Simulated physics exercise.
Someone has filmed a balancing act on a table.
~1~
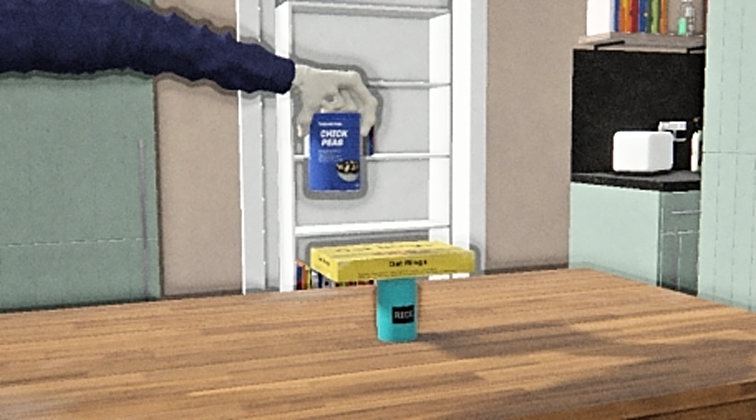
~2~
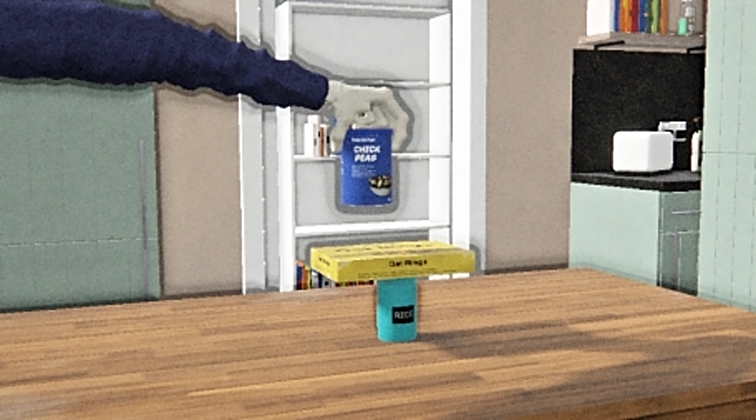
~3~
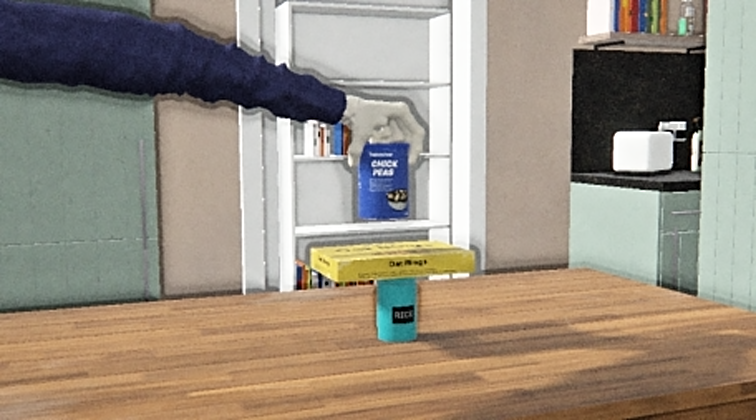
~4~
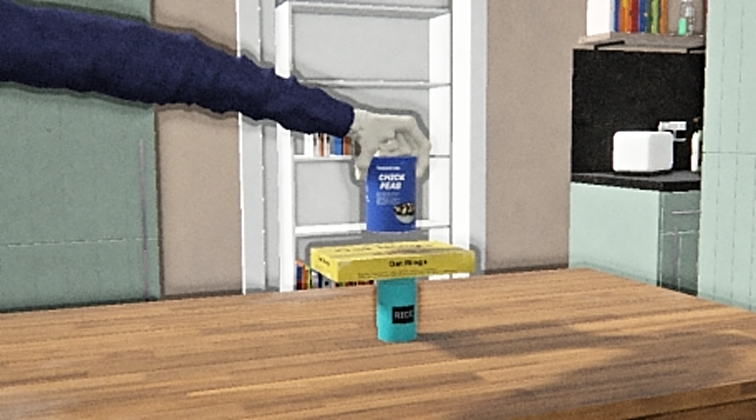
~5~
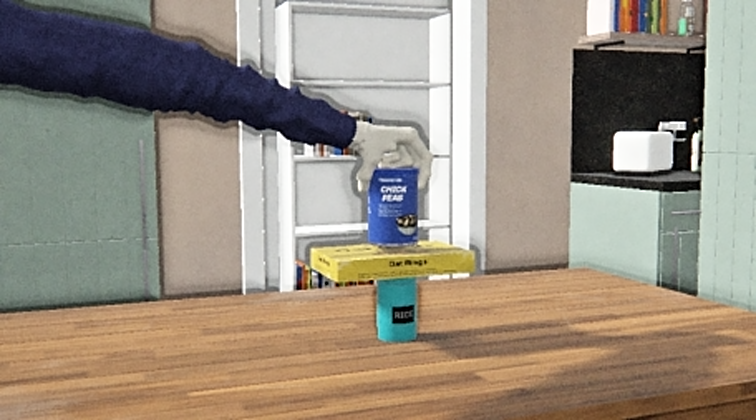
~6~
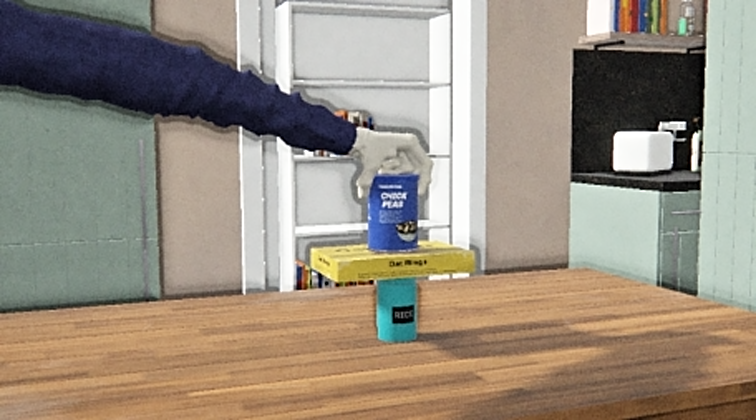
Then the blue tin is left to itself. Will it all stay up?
It keeps its balance.
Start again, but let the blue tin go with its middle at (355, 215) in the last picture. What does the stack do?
Then it loses its balance.
Then, 0.20 s after the last picture, nothing has stirred.
Then, 0.50 s after the last picture, blue tin resting near (393, 213).
At rest, all 3 in place. Seen from the same camera at the end, blue tin near (393, 213). The stack holds.
